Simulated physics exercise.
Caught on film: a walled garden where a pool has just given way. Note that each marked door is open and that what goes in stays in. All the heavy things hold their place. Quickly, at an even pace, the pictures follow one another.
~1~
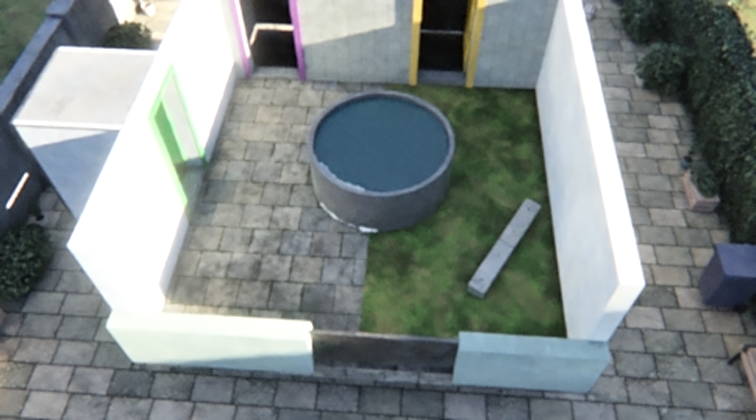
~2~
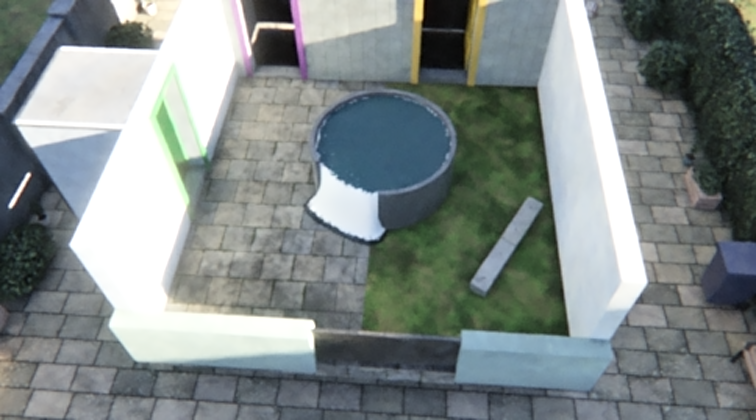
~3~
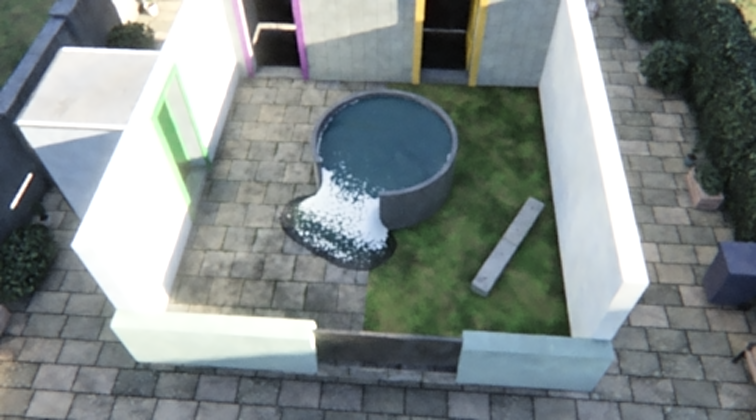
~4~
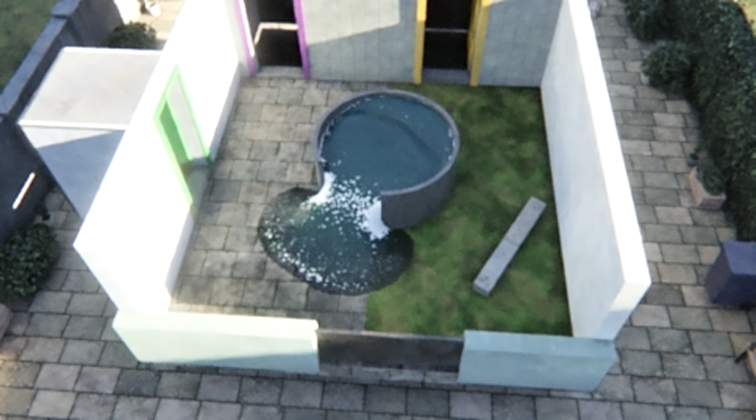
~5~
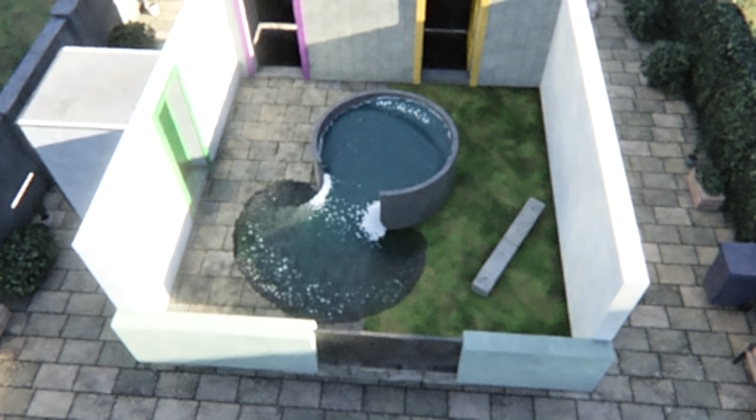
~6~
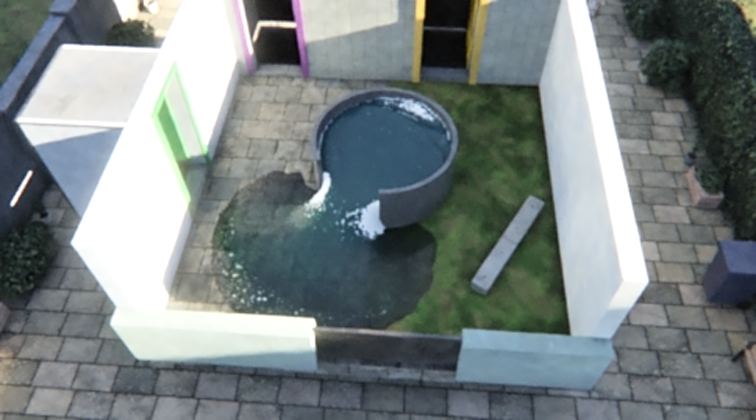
The clip shows a round grey pool in a walled garden giving way at its front left side, as foaming water pours through the gap and spreads in a widening dark sheet across the paving and part of the grass.
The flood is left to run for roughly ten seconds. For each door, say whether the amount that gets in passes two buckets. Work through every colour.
In order: The yellow door keeps inside the limit; the green door keeps inside the limit; the purple door overshoots the limit.
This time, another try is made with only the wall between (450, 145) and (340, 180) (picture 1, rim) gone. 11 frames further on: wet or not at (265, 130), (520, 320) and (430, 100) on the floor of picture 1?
Taken one by one: Unaffected, then sodden, then unaffected.
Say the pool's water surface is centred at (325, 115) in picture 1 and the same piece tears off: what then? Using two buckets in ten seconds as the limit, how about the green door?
As I see it, the green one exceeds the threshold.
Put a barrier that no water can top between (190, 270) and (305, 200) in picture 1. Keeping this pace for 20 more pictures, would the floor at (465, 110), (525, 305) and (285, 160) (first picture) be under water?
The first is still bare, the second inundated and the third inundated.
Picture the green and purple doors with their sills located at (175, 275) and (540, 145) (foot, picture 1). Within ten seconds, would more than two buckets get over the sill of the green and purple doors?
In that case the green door exceeds the limit and the purple door stays inside the limit.
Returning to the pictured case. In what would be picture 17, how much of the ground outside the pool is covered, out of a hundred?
Some 35 per cent.
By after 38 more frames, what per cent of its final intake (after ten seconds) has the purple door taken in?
My guess is about 60 %.
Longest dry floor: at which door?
My pick is the yellow-painted one.
A moment on, water covers 35 % of the floor; the yellow door not reached, the green door wet at the sill, nothing in, the purple door not reached.
Next, water covers 35 % of the floor; the yellow door not reached, the green door wet at the sill, nothing in, the purple door not reached.
Then, water covers 60 % of the floor; the yellow door not reached, the green door wet at the sill, nothing in, the purple door not reached.
Later, water covers 85 % of the floor; the yellow door wet at the sill, nothing in, the green door wet at the sill, nothing in, the purple door far over two buckets in.
In the end, water covers 95 % of the floor; the yellow door wet at the sill, nothing in, the green door wet at the sill, nothing in, the purple door far over two buckets in.
